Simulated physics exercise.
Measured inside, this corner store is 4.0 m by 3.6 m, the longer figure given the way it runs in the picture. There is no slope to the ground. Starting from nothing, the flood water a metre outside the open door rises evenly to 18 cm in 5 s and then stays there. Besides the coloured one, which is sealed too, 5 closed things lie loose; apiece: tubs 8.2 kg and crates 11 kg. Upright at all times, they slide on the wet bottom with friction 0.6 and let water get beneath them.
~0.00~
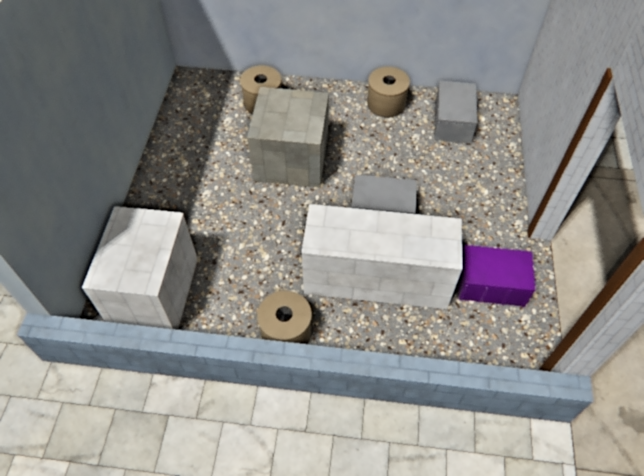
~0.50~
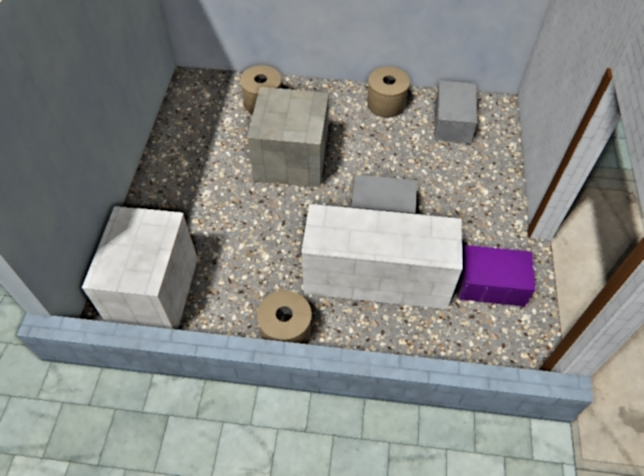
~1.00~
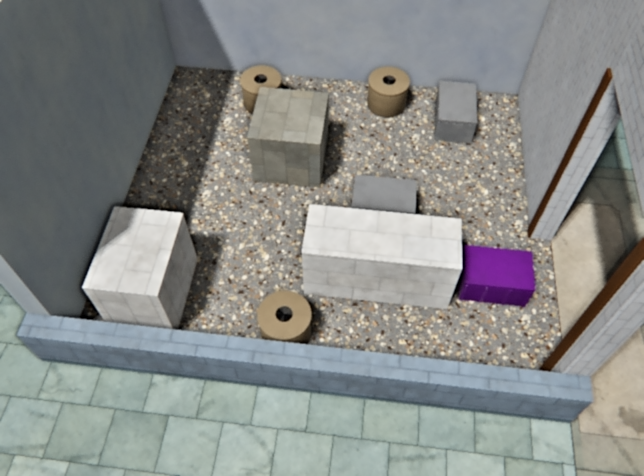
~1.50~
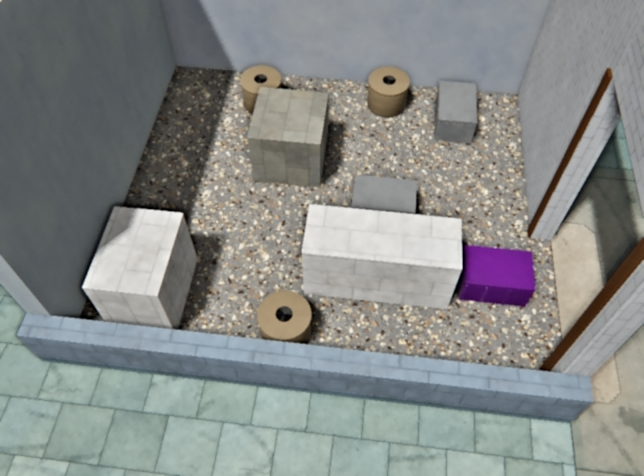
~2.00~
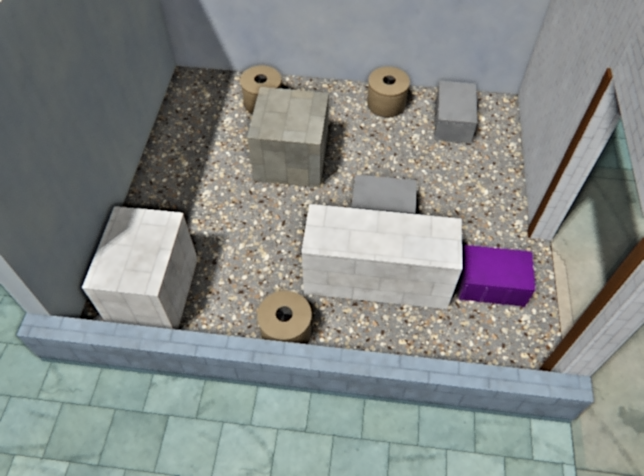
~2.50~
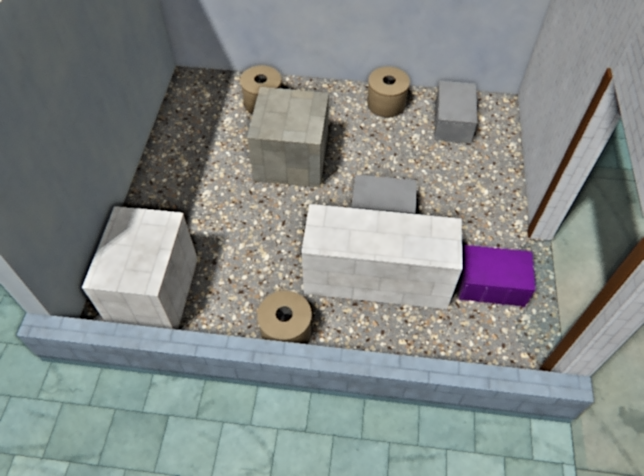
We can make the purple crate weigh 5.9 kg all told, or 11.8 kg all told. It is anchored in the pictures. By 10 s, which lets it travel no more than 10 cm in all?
The heavier one is still too little.
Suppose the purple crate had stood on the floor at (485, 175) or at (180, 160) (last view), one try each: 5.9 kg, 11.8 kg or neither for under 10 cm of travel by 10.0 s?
In that order: Neither is enough; neither is enough.
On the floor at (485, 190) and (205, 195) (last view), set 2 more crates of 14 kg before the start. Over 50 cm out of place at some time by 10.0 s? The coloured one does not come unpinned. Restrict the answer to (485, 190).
The shift ends up within the mark.
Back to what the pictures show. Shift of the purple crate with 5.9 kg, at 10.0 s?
Close to 200 centimetres.
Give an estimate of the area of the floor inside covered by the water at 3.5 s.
Around 1.0 m2 of it.
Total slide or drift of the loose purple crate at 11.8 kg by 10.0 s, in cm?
The distance adds up to about 200 cm.
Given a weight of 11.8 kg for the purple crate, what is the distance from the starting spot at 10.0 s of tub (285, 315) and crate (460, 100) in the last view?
First 200 cm, then 20 cm.
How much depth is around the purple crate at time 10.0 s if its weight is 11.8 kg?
Close to 7 cm deep.
After 3.5 s the purple crate would be 10 cm from its start with 5.9 kg and 8 cm from its start with 11.8 kg; 4 cm of water round it then.
After 4.5 s the purple crate would be 11 cm from its start with 5.9 kg and 10 cm from its start with 11.8 kg; 6 cm of water round it then.
After 7.0 s the purple crate would be 165 cm from its start with 5.9 kg and 58 cm from its start with 11.8 kg; 6 cm of water round it then.
After 10.0 s the purple crate would be 184 cm from its start with 5.9 kg and 187 cm from its start with 11.8 kg; 7 cm of water round it then.
